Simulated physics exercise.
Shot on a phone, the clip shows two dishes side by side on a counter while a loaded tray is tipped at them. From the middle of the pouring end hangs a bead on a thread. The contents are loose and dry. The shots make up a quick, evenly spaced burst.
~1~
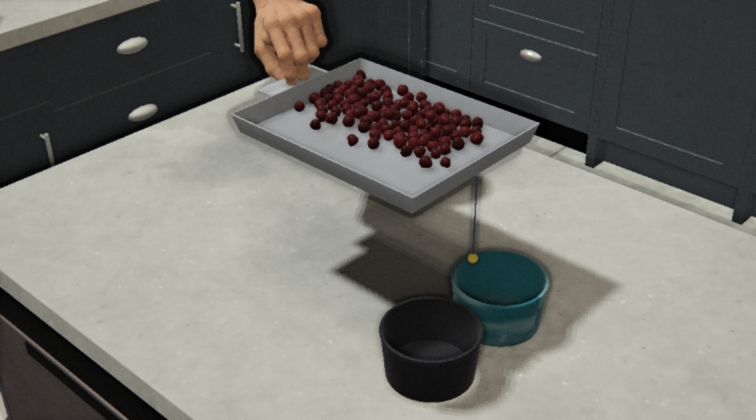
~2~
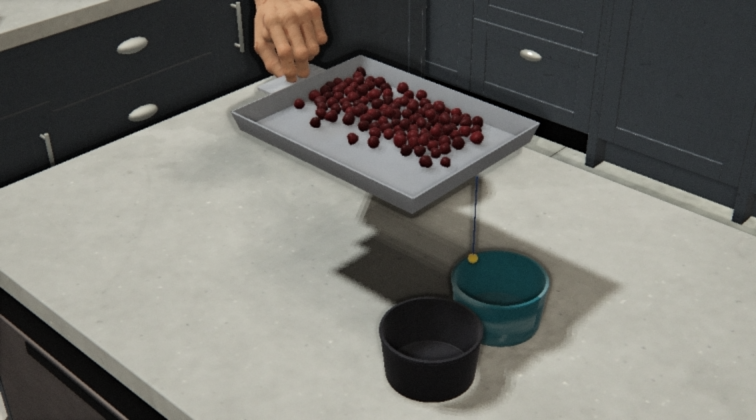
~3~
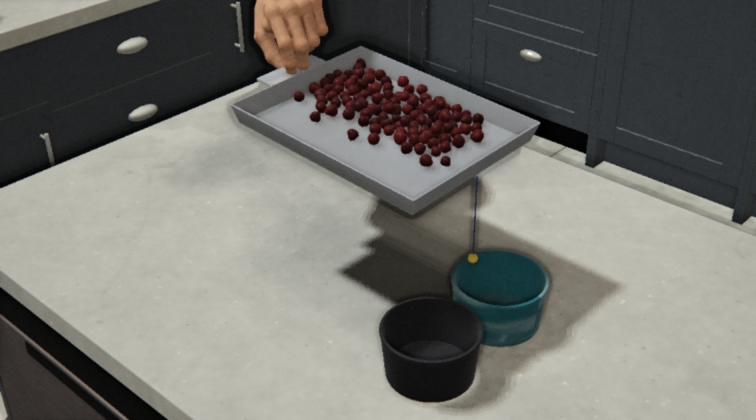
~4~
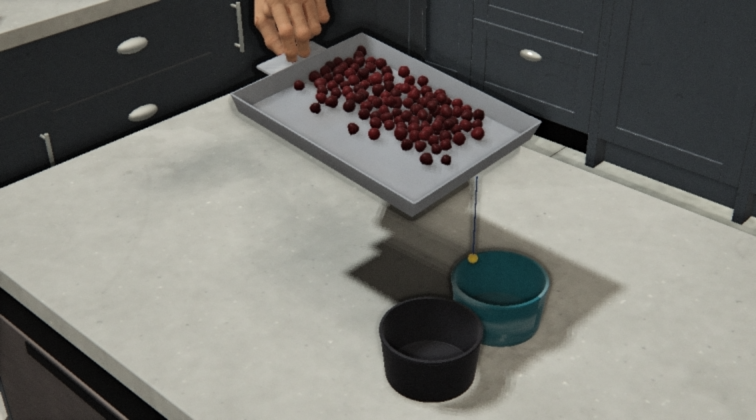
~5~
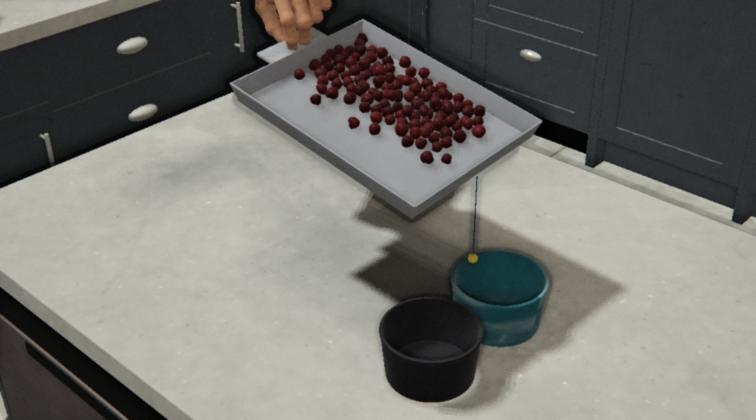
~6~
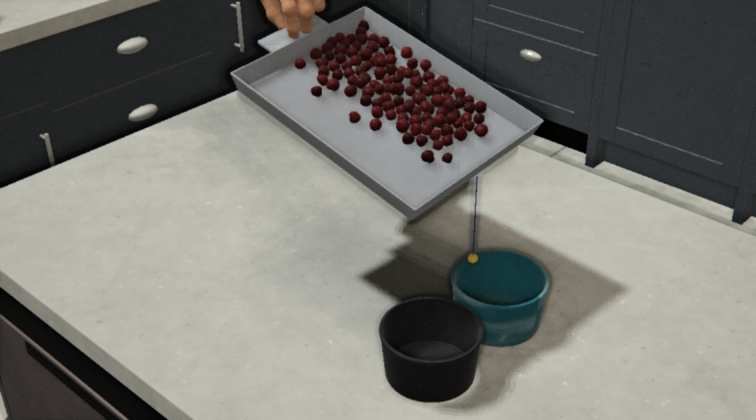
A grey tray loaded with dark red dried cherries is held by a hand above a pale stone counter, in a kitchen with dark cabinets, seen from above at an angle. Below it sit a black dish at left and a teal dish at right, near a yellow bead hanging on a thread. The tray's far side rises gradually, steepening its slant, while the cherries, dishes and camera barely shift.
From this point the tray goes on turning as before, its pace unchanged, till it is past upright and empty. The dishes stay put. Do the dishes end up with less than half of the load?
Mostly kept.
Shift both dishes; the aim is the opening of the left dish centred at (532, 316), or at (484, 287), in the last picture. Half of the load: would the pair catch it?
For the earlier try a smaller portion is kept, for the later one a smaller portion.
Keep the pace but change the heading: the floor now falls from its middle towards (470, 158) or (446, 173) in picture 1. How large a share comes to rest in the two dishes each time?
In order, some 30 % and some 50 %.
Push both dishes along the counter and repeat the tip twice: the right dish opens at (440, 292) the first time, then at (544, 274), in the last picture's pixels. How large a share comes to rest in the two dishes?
Approximately 40 percent, followed by approximately 60 percent.
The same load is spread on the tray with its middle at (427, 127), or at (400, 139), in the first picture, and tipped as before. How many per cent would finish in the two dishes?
Around 70 then around 70 per cent.
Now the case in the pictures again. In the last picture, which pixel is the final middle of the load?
Roughly pixel (457, 357).
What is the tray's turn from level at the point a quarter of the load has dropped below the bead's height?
It's turned some 110 degrees by then.
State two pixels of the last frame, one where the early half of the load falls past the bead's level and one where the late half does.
Points: About (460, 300), then about (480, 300).
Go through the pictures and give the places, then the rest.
The first picture shows corners of the pouring end (412, 193) and (531, 123), level; middle of the load (396, 117), dried cherries; left dish (469, 368); right dish (537, 314); bead on its thread (473, 258).
The second picture shows corners of the pouring end (412, 193) and (531, 123), level; middle of the load (396, 115).
The third picture shows corners of the pouring end (413, 195) and (532, 122), tipped barely, lowest at the left corner; middle of the load (396, 110).
The fourth picture shows corners of the pouring end (414, 198) and (533, 121), tipped a little, lowest at the left corner; middle of the load (396, 103).
The fifth picture shows corners of the pouring end (414, 201) and (534, 120), tipped a little, lowest at the left corner; middle of the load (397, 96).
The sixth picture shows corners of the pouring end (415, 203) and (535, 120), tipped clearly, lowest at the left corner; middle of the load (399, 89); left dish (469, 368); right dish (537, 314).
Just after the last frame, tray tipped steeply; almost all on the tray; just a few in the air.
A moment on, tray tipped past a quarter turn; the larger part on the tray; about a tenth in the left dish; just a few outside both; just a few in the air.
Further on, tray tipped past a quarter turn; roughly half in the left dish; about a tenth in the right dish; roughly a third outside both.
When it is over, tray tipped past a quarter turn; roughly half in the left dish; about a tenth in the right dish; roughly a third outside both.
